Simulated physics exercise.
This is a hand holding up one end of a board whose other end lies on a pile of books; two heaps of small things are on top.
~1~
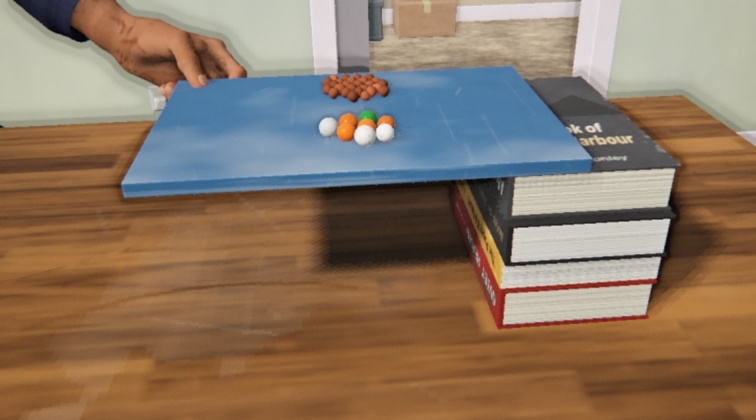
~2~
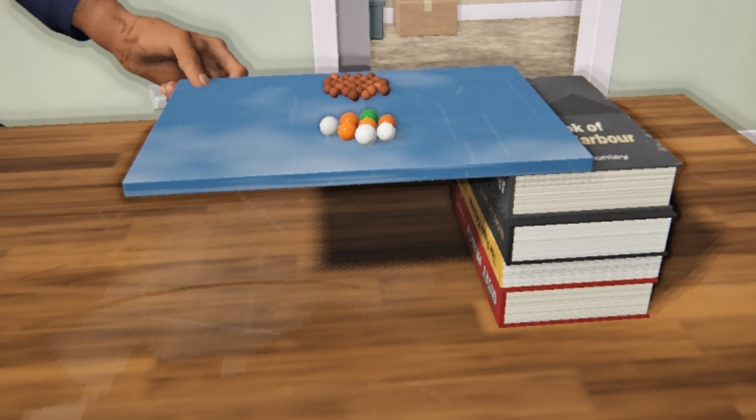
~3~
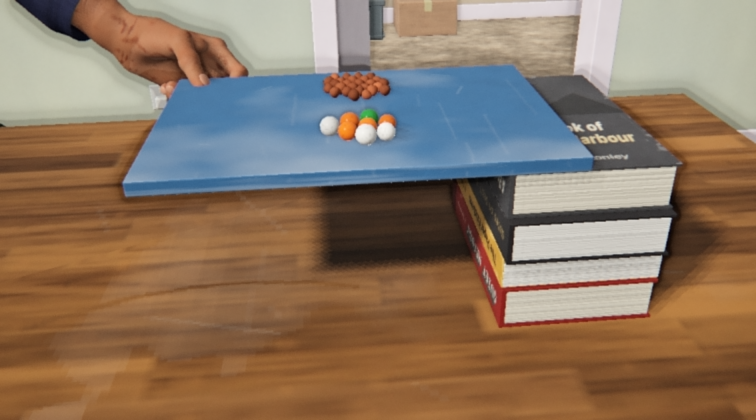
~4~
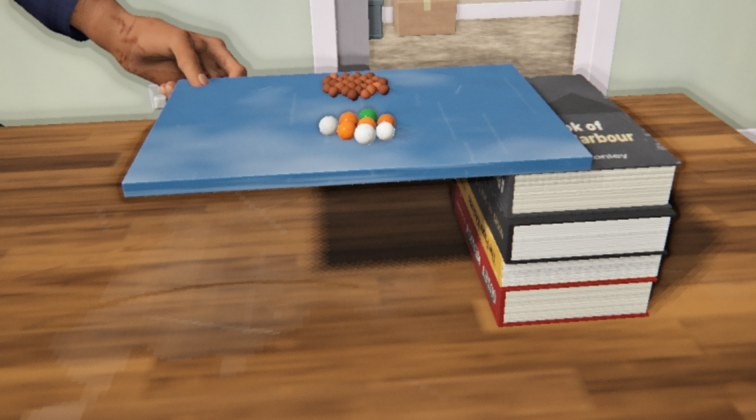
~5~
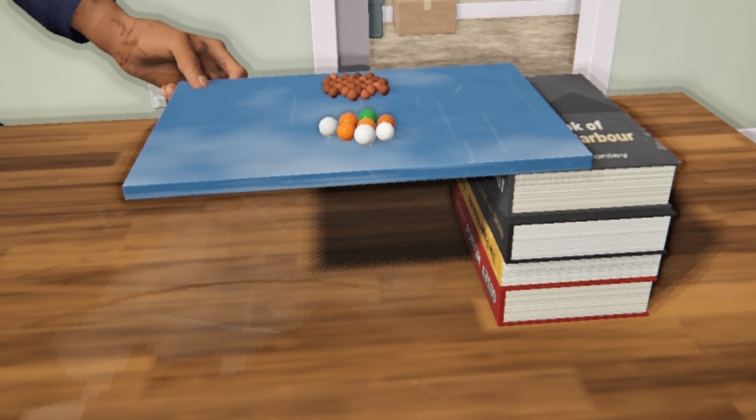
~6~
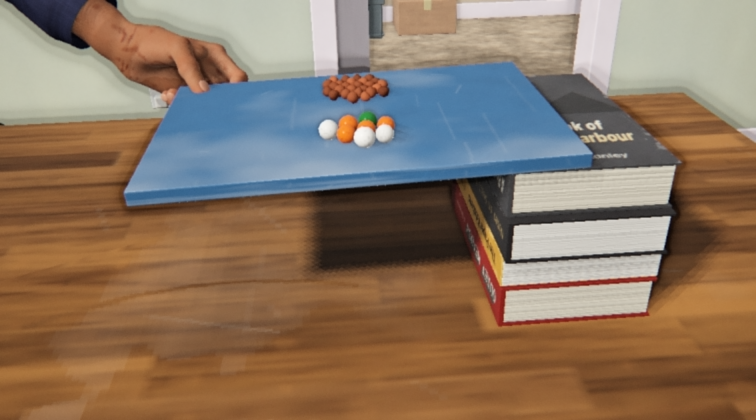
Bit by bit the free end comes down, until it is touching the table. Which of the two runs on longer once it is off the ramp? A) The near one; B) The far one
The answer is A.
Then, 0.43 s later than the last frame, board sloping at 14°; front portion every one still on the board; back portion every one still on the board.
Then, 0.89 s later than the last frame, board sloping at 28°; front portion mostly less than half a board's length out; back portion every one still on the board.
Then, 1.44 s later than the last frame, board resting at 31°; front portion mostly one to two board lengths out, about a tenth gone off the table; back portion mostly less than half a board's length out.
When it is over, board resting at 31°; front portion mostly more than two board lengths out, the larger part gone off the table; back portion mostly less than half a board's length out; the front portion has gone farther.
